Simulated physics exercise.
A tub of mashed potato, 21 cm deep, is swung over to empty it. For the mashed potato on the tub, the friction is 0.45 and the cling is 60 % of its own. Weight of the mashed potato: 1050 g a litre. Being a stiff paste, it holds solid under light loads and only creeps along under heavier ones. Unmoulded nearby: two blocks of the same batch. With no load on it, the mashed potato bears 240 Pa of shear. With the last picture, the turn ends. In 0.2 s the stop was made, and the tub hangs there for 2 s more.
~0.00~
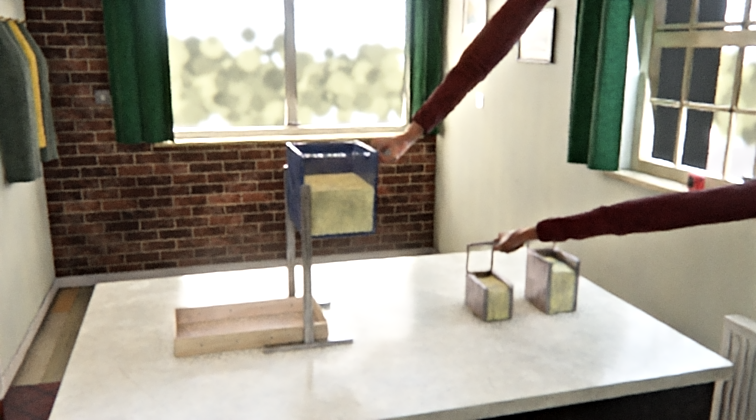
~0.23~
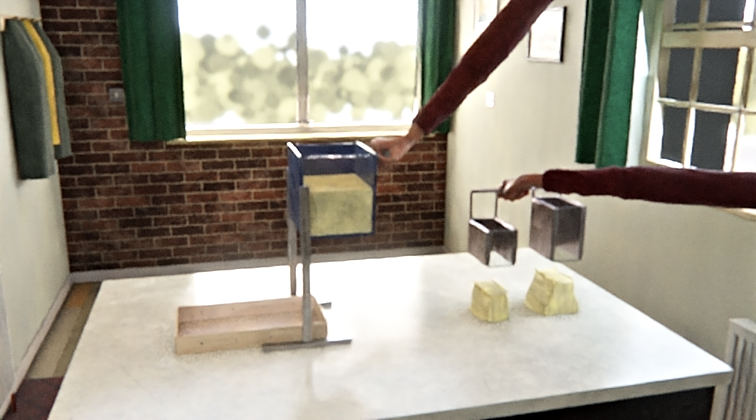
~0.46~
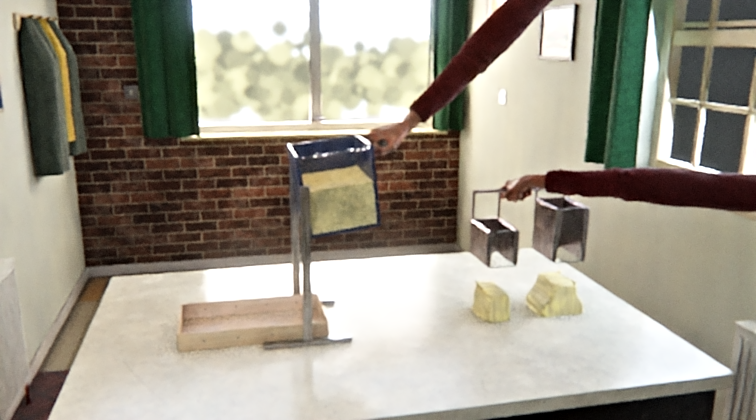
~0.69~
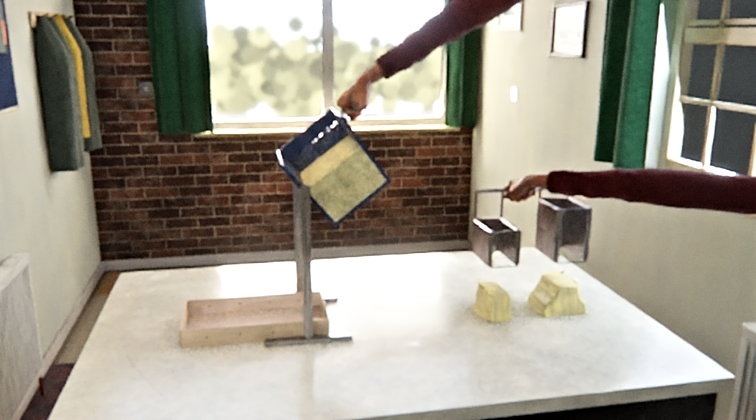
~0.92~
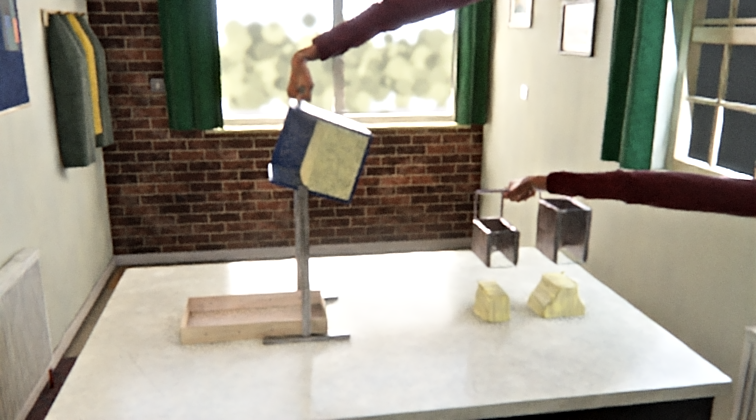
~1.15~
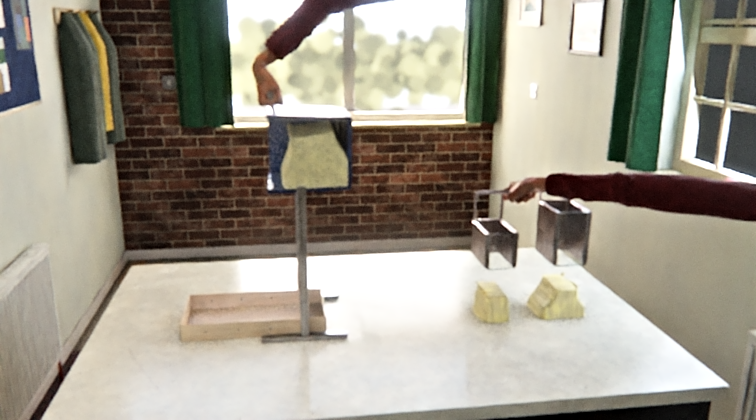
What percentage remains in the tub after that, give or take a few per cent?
77 %.
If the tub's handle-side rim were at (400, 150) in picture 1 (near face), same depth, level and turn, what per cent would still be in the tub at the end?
It would be near 55 %.
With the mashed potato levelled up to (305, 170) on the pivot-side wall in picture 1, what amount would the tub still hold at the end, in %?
That works out near 50 %.
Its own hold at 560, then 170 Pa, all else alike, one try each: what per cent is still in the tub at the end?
Expect about 100 in a hundred, then about 65 in a hundred.
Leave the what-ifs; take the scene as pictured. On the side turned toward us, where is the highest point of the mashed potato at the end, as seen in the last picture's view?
The highest point sits at around (303, 155).
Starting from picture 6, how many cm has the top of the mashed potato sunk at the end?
6 cm or so.
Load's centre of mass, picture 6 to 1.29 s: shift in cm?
Something like 3 cm, I'd say.
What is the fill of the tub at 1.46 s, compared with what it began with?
The tub holds some 90 % at that moment.
By 1.29 s, the tub is at 89 degrees and holds 99 %.
By 1.46 s, the tub is at 89 degrees and holds 88 %.
By 1.63 s, the tub is at 89 degrees and holds 78 %.
By 1.80 s, the tub is at 89 degrees and holds 77 %.
By 3.15 s, at the end, the tub is at 89 degrees and holds 77 %.
